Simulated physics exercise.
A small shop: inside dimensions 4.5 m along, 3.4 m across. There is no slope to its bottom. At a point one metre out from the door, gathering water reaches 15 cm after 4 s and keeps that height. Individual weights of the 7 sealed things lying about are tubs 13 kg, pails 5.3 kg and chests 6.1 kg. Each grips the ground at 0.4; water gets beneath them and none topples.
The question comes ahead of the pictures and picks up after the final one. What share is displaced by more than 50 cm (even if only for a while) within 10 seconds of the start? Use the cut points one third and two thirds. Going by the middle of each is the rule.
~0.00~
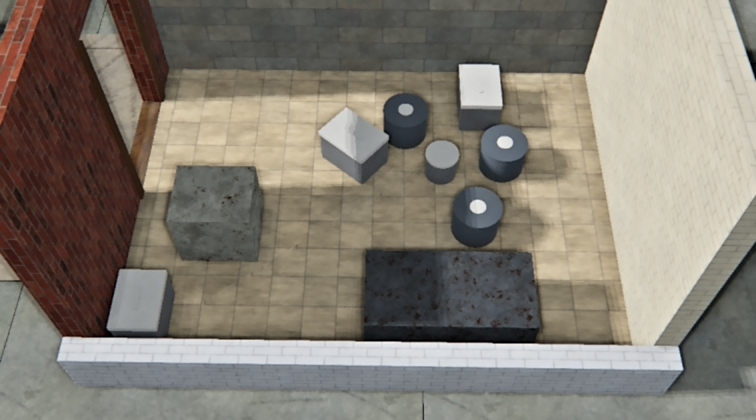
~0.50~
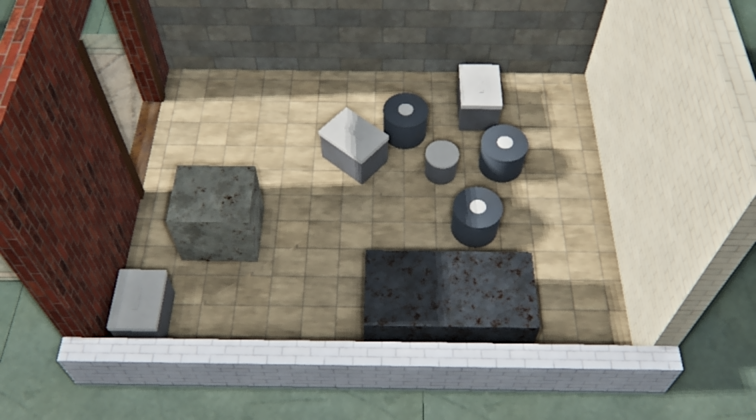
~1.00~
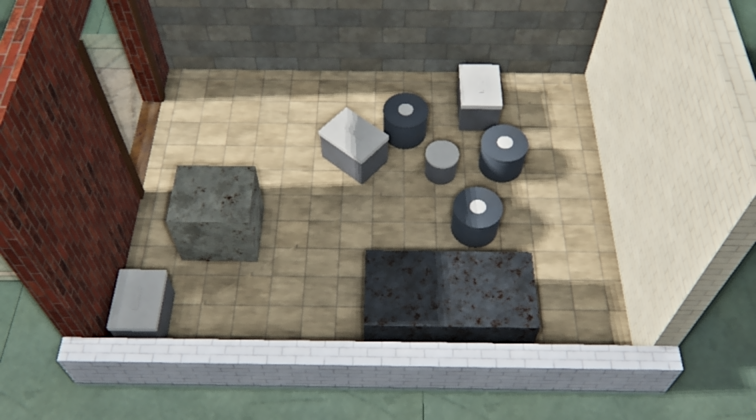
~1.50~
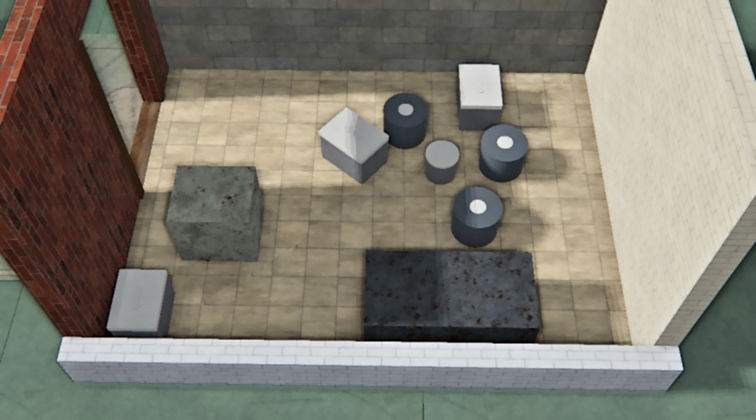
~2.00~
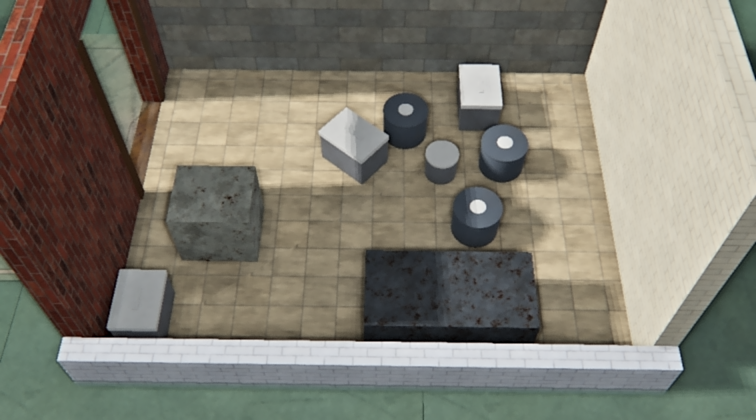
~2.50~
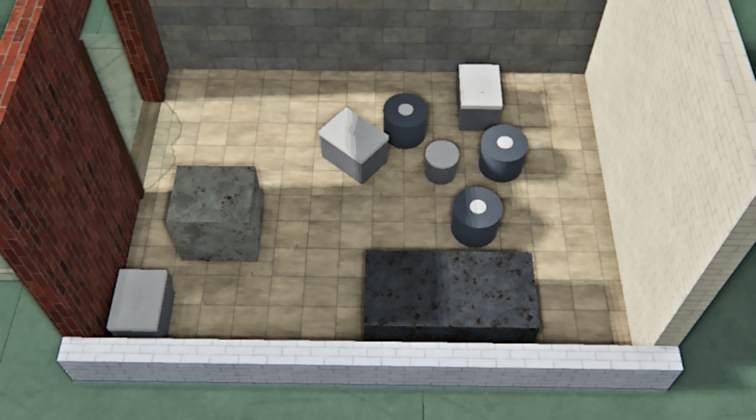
It falls below one third.
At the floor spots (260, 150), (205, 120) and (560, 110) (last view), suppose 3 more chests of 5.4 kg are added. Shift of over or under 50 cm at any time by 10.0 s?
In turn: Past it, over, short of it.
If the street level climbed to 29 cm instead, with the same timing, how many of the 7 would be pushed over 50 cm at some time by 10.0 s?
That would make 6 of them.
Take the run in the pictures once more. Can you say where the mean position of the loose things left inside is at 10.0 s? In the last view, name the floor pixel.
Averaged position, last view: Near pixel (429, 206).
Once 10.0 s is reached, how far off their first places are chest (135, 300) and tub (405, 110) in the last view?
First 0 cm, then 0 cm.
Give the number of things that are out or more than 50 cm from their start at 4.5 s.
At that time I count 0.
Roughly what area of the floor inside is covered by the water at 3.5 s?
Roughly 1.5 m2.
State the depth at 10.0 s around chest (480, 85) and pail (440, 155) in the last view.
Around 7 cm and 5 cm.
After 3.5 s 0 of 7 are over 50 cm from their spots; 0 afloat.
After 4.5 s 0 of 7 are over 50 cm from their spots; 0 afloat.
After 7.0 s 1 of 7 are over 50 cm from their spots; 1 afloat.
After 10.0 s 2 of 7 are over 50 cm from their spots, and 2 have been at some point; 2 afloat.
